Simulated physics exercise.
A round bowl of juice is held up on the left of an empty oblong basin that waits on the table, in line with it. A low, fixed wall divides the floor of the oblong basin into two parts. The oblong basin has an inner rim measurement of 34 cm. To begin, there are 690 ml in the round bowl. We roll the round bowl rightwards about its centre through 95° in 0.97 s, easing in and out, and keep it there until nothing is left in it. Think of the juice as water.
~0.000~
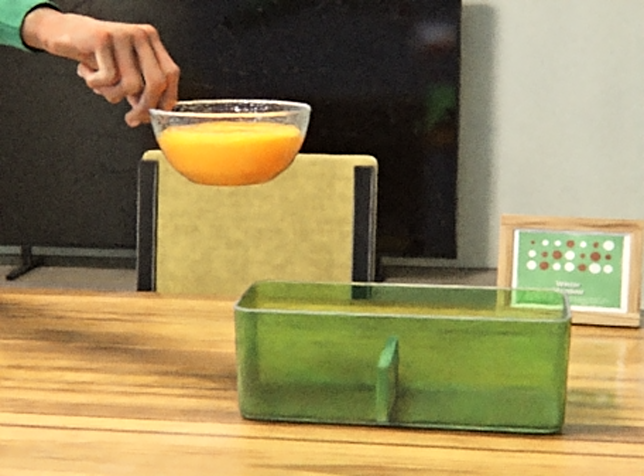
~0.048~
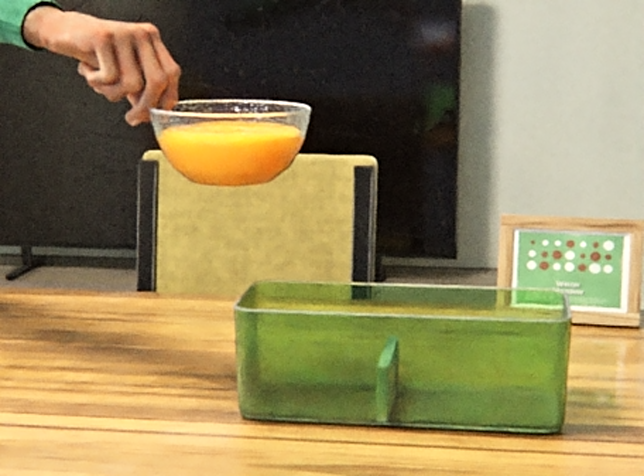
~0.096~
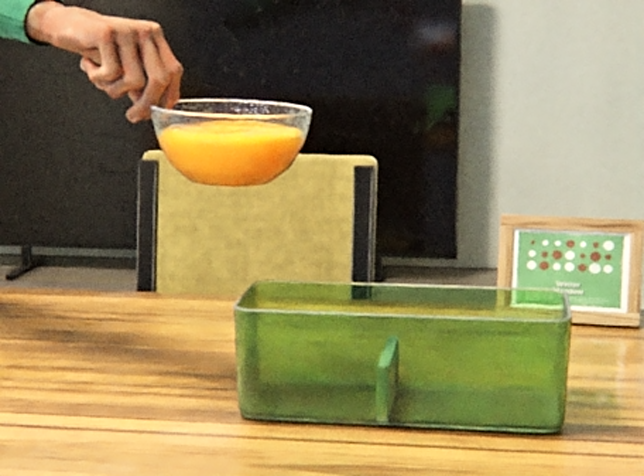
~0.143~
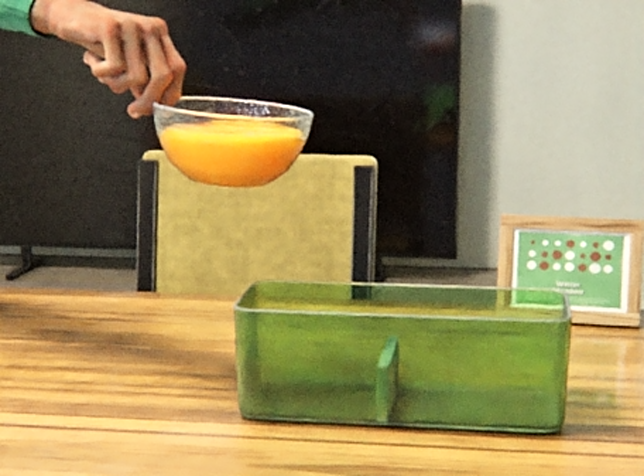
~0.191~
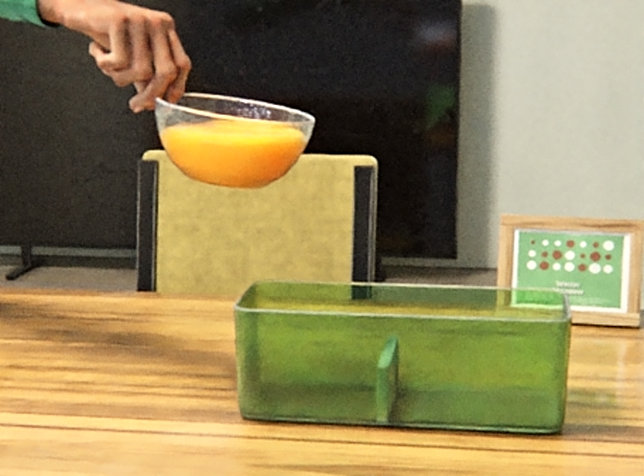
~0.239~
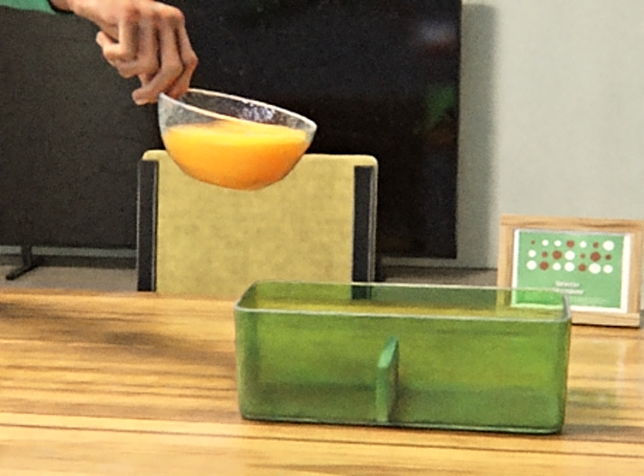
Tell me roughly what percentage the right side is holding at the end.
At the end it holds about 13 per cent.
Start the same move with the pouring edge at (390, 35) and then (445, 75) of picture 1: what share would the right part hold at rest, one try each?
In order, 95 and 95 per cent.
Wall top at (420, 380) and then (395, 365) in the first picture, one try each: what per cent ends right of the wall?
Some 15 in a hundred, then some 10 in a hundred.
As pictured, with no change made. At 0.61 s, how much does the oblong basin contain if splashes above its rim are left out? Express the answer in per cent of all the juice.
Near 10 in a hundred.
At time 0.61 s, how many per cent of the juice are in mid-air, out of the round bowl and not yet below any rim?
Estimate: Some 40 % of the total.
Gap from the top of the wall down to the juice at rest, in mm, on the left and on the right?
About 26 mm left, about 54 mm right.
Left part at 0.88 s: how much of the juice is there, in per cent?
Left share: Approx. 70 %.
By 0.61 s the tilt is 66° and 51 per cent is still to pour, 10 is left of the wall and 0 right of it.
By 0.88 s the tilt is 93° and 5 per cent is still to pour, 70 is left of the wall and 12 right of it.
By 1.16 s the tilt is 95° and 0 per cent is still to pour, 86 is left of the wall and 13 right of it.
By 1.47 s the tilt is 95° and 0 per cent is still to pour, 86 is left of the wall and 13 right of it.
At rest 86 per cent lies left of the wall, 13 right of it and 1 outside.
